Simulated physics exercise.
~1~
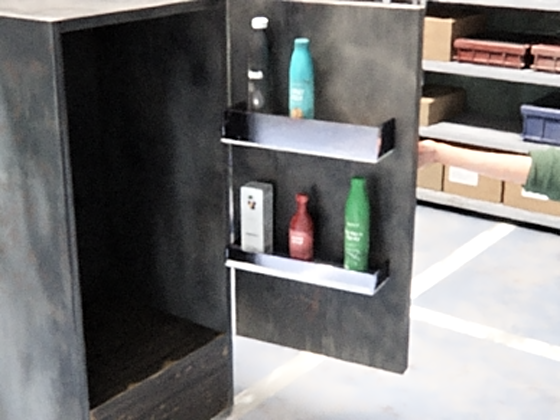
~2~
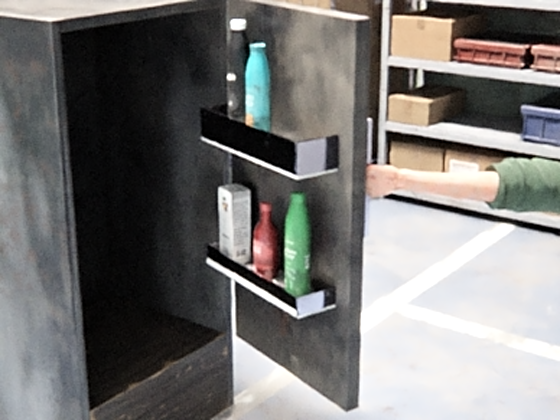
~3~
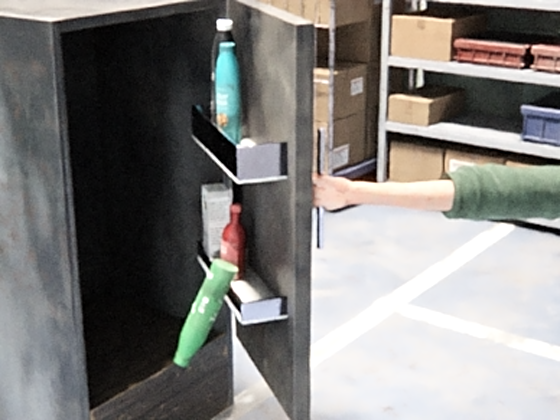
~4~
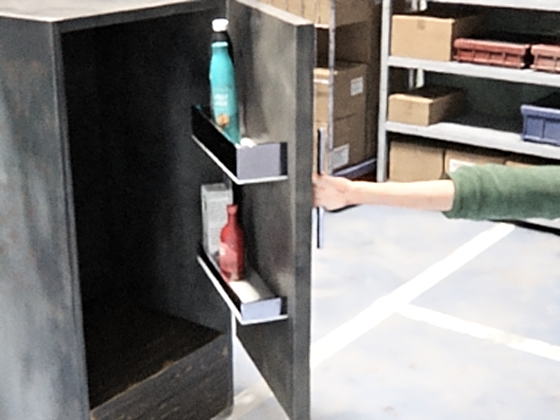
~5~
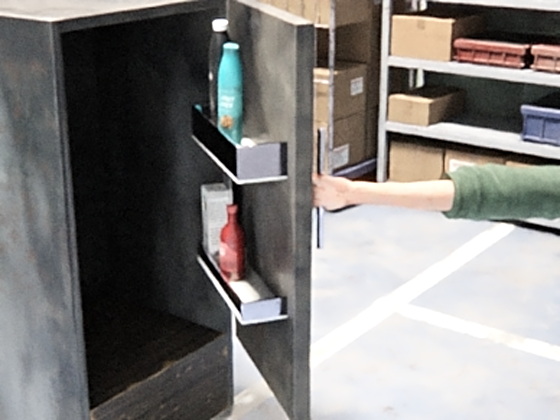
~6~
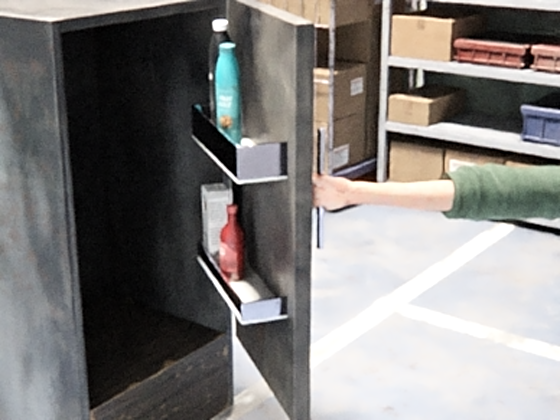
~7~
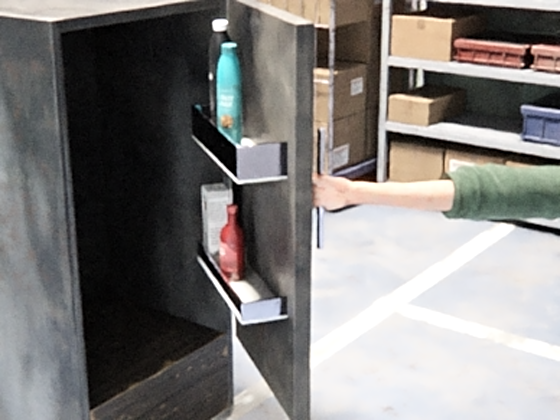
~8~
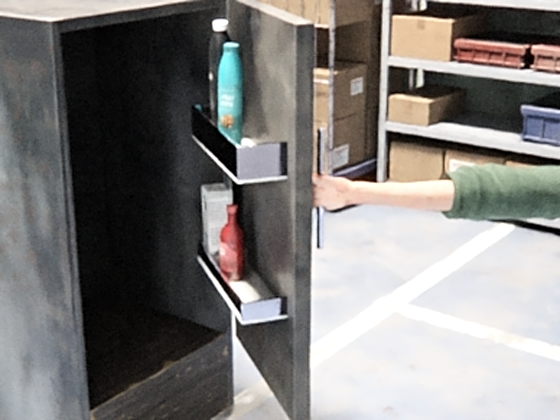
An arm in a green sleeve reaches in from the right, in a workshop with storage shelves behind, and pushes the open door of a dark cabinet, seen from the front by a still camera. The door's inside carries two racks, the upper holding a black bottle and a turquoise bottle, the lower a white carton, a red bottle and a green bottle. The door swings left, then stops still partly open. The green bottle tips out of the lower rack, falls upside down and drops from sight. The turquoise bottle shifts slightly, then everything left stays upright in the racks, the hand still at the door.
